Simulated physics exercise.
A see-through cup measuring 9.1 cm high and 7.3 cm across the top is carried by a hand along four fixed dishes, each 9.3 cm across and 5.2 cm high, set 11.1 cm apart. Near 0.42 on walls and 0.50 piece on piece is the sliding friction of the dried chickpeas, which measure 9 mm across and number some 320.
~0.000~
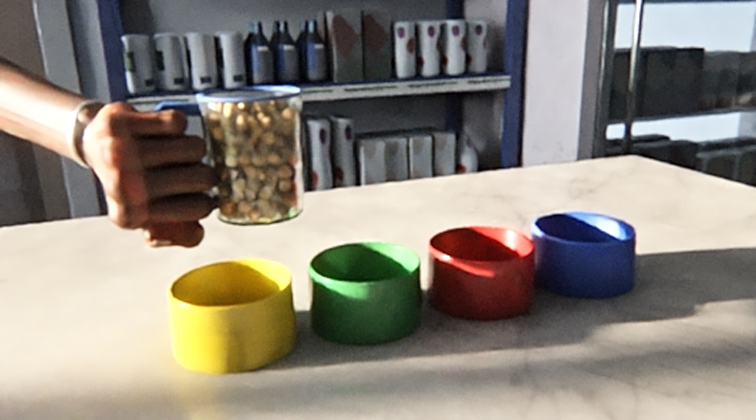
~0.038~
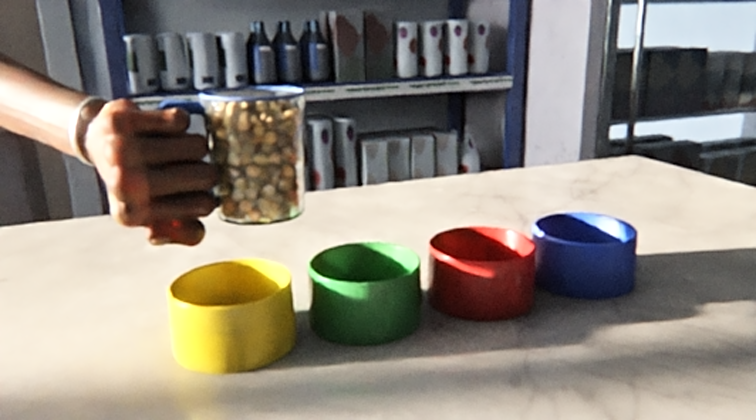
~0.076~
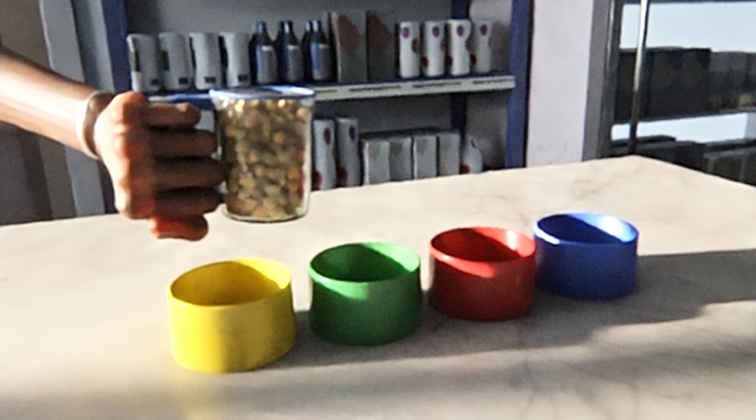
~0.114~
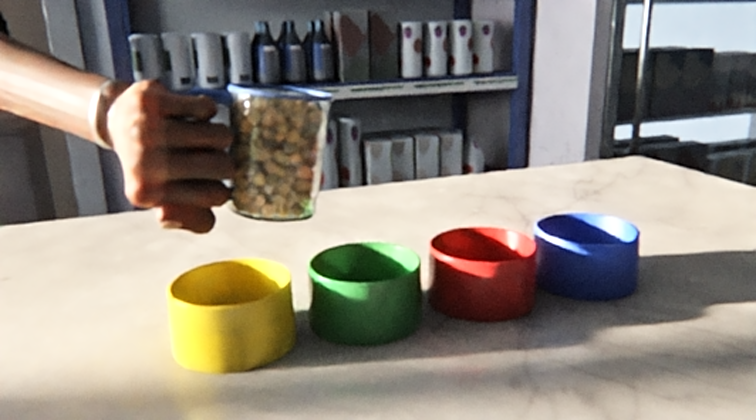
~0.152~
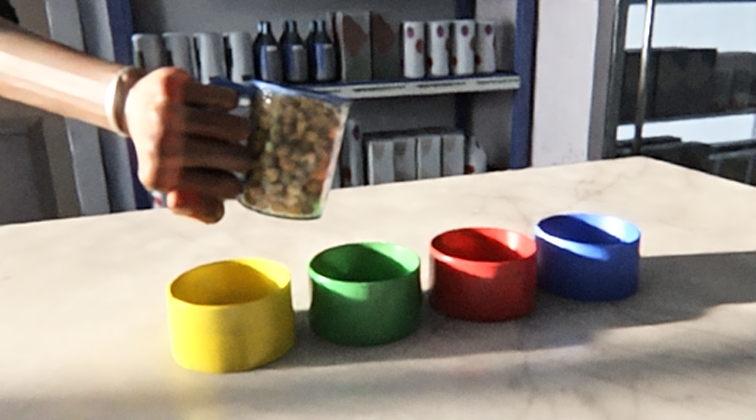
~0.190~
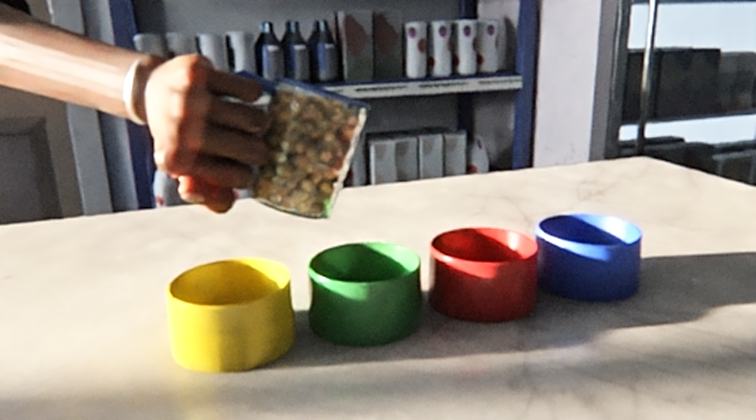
Hand moving a clear cup of small brown pieces slightly right and tilting it rightward above yellow, green, red and blue dishes.
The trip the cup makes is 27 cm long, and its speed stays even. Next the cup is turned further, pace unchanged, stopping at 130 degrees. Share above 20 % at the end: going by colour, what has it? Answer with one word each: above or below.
Red below, blue above, green below, yellow below, counter below.
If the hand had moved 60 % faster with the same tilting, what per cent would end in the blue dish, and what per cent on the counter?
Then the blue dish gets 70 and the counter 30.
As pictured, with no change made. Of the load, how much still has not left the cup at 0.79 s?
Somewhere close to 80 percent.
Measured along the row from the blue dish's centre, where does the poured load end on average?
It ends up around 2 cm from that dish's centre, over to the right.
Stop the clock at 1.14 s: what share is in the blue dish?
Share at that time: Approx. 90 per cent.
Then, at 0.55 s, tilt 76 degrees; cup holds 100 %.
After 0.79 s, tilt 113 degrees; cup holds 80 %, blue 15 %.
After 1.14 s, tilt 130 degrees; cup holds 0 %, blue 90 %.
By 1.7 s all is still; red 0 %, blue 90 %, green 0 %, yellow 0 %, counter 10 %.
